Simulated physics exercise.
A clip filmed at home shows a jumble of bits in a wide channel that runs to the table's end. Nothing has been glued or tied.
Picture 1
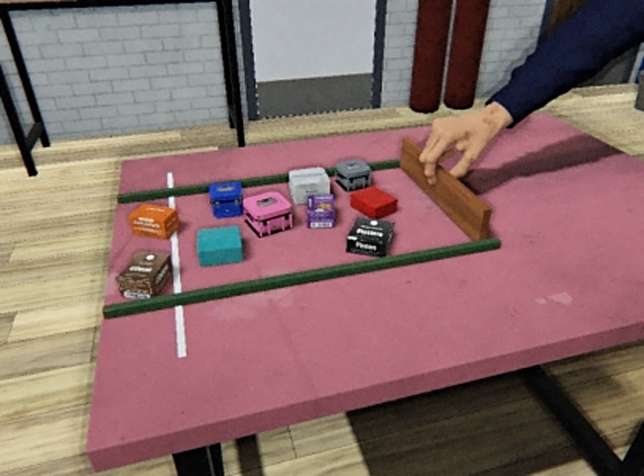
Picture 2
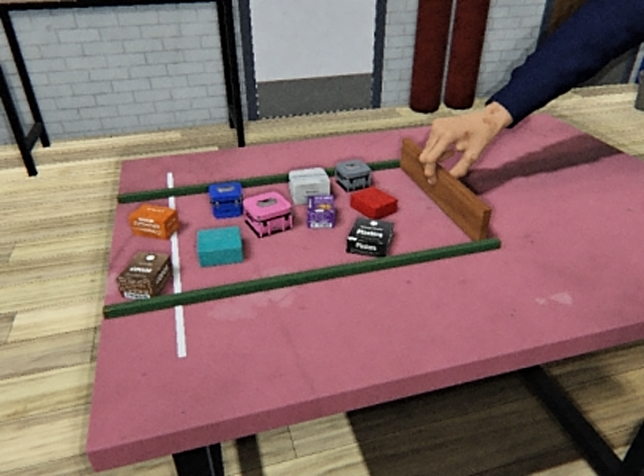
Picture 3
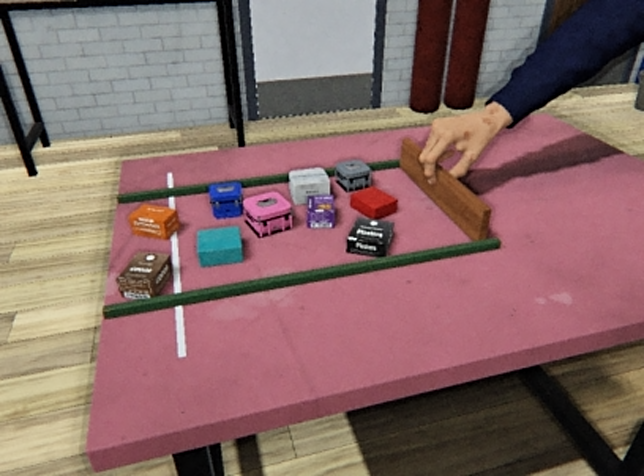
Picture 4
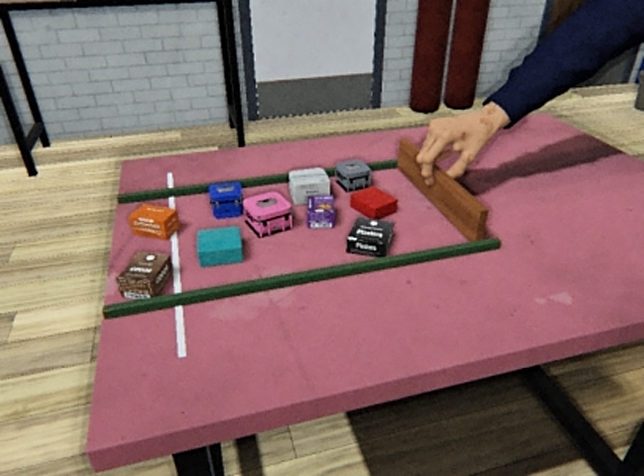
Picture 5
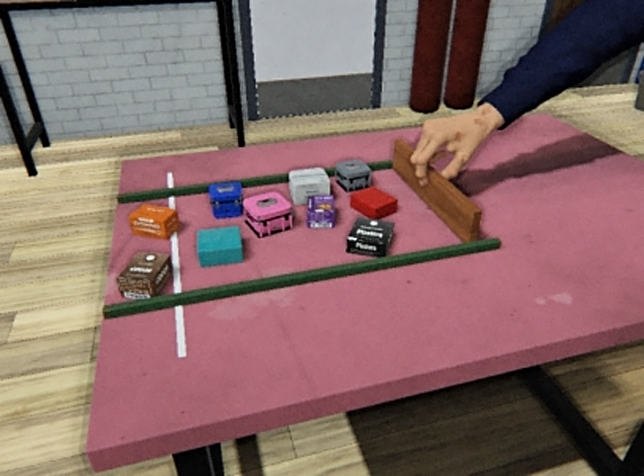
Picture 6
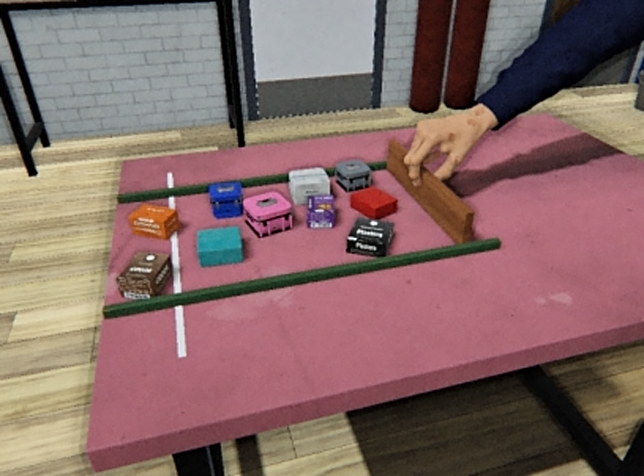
A hand holding a wooden board upright on a pink table, then sliding it slightly left towards small colourful boxes lying still.
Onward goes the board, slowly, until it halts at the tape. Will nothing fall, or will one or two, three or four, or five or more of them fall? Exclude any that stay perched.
After the sweep, the pieces gone from the top come to three or four, as it turns out.
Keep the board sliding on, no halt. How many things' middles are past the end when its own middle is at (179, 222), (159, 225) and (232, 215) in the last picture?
4; 7; 1.
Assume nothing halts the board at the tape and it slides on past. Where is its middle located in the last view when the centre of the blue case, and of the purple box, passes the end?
About (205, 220), and (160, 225) for the other.
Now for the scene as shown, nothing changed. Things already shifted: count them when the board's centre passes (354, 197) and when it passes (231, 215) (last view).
First position 5; second position 10.
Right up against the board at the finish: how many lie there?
Well, it touches 3.
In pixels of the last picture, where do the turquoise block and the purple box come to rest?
First object about (112, 266); second object about (122, 238).
Early on, none off yet; brown box at rest near (146, 275); orange box at rest near (155, 222); turquoise block at rest near (220, 246).
Finally, the number that fall off is three or four; lost, pink case, blue case, orange box and brown box.
